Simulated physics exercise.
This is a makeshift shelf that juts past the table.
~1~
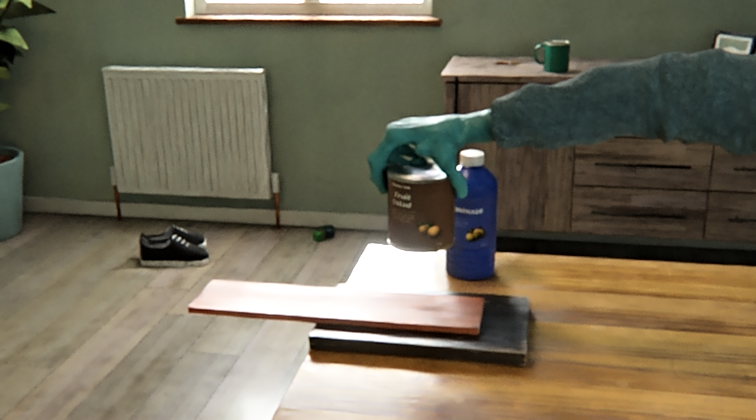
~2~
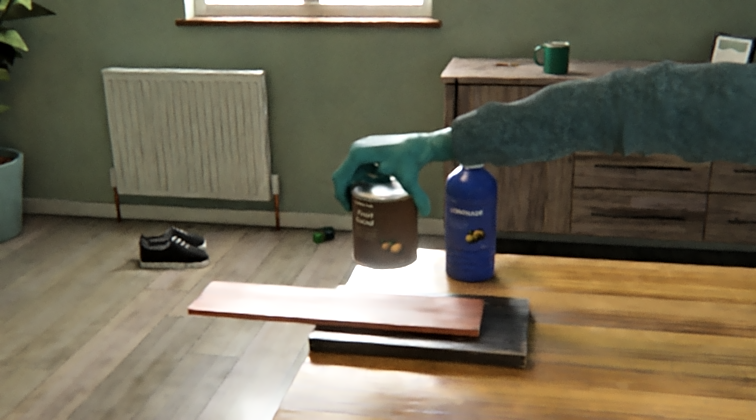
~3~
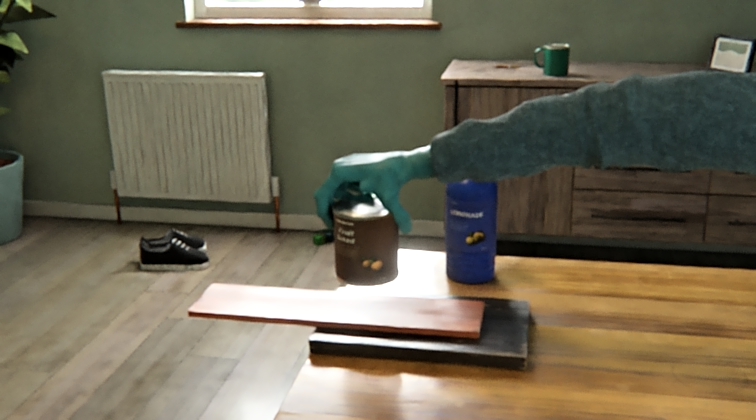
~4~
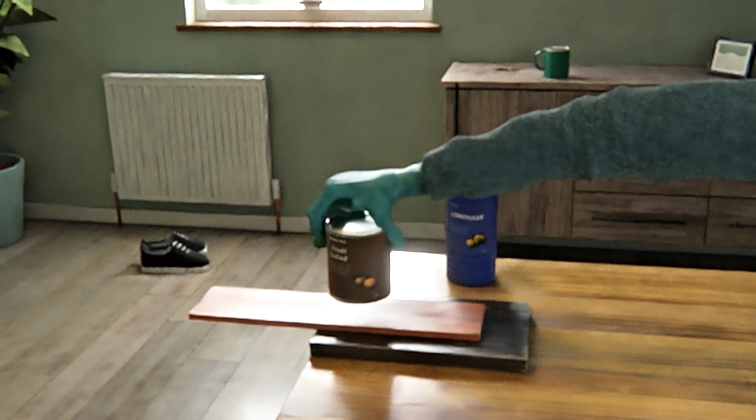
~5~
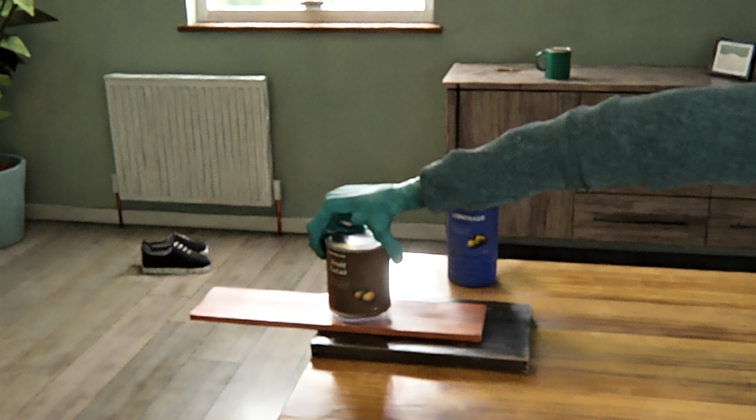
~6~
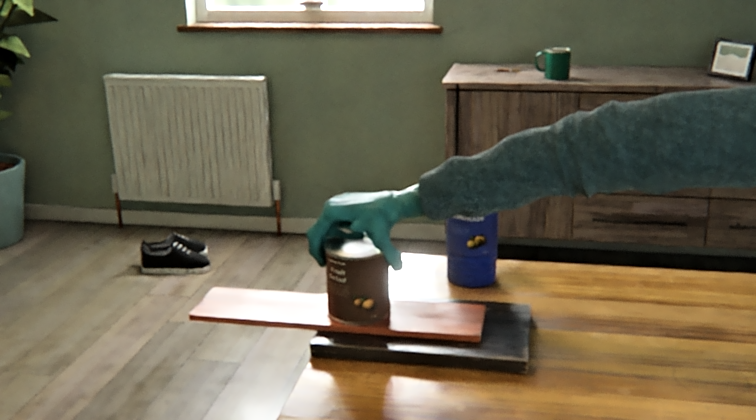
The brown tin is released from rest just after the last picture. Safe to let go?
The plank holds.
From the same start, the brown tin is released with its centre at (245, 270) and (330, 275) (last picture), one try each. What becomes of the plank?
First, it goes over; second, it stays on the table.
Then, 0.40 s past the last view, things are still on the move.
Then, 1.10 s past the last view, nothing moves.
Then, 1.70 s past the last view, brown tin resting near (358, 279).
Finally, all 4 still in place. Final places as the last picture's camera would see them, brown tin near (358, 279). The plank keeps its balance.
